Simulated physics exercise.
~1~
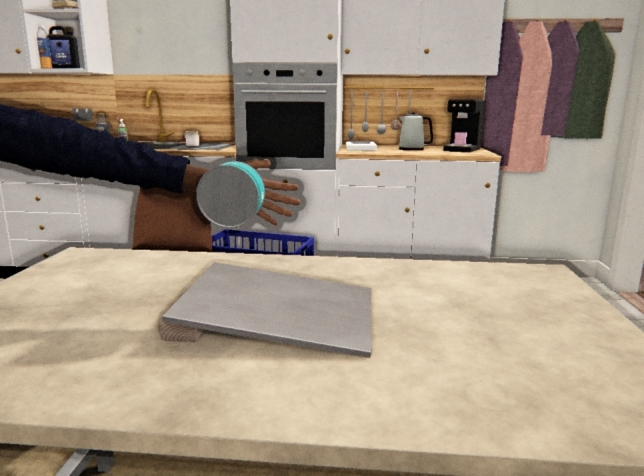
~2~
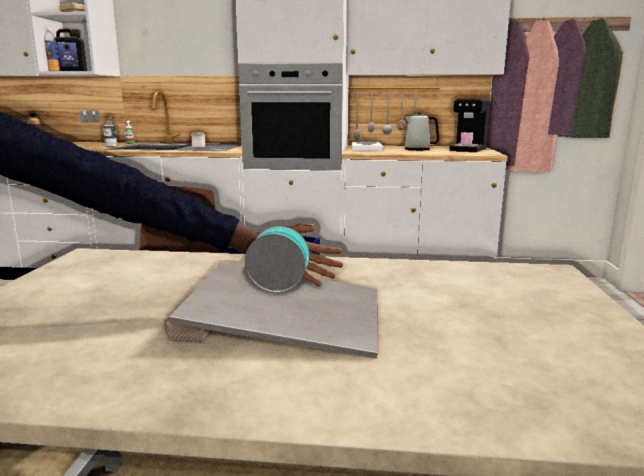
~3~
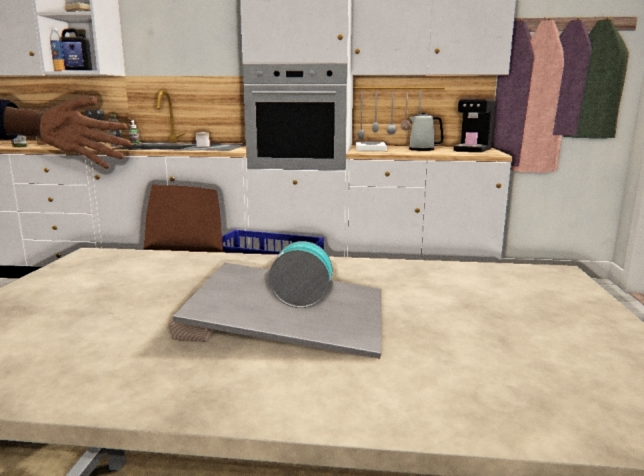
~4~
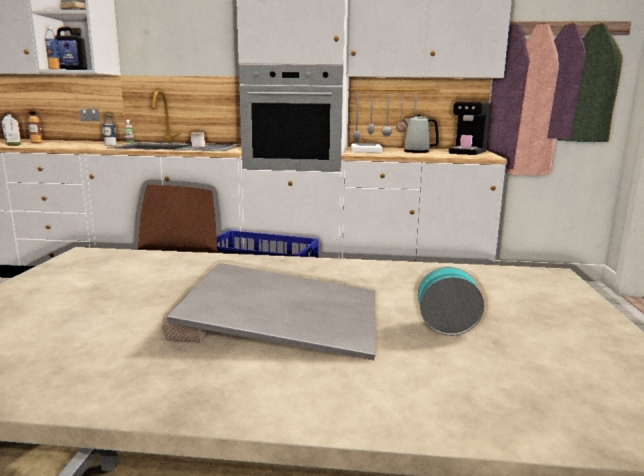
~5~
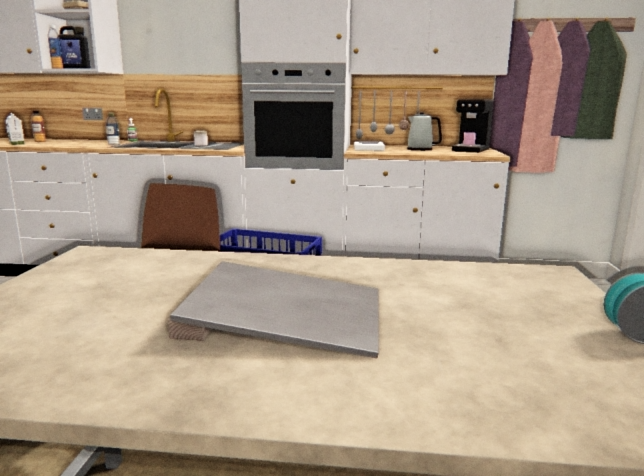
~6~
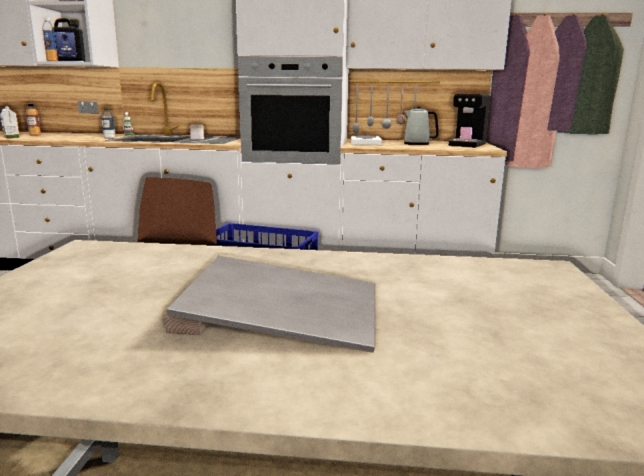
A turquoise tub was set on its side on a propped-up grey board by a hand, which let go and drew back, and the tub ran down the slope, crossed the table to the right and went out of view, leaving the board in place.
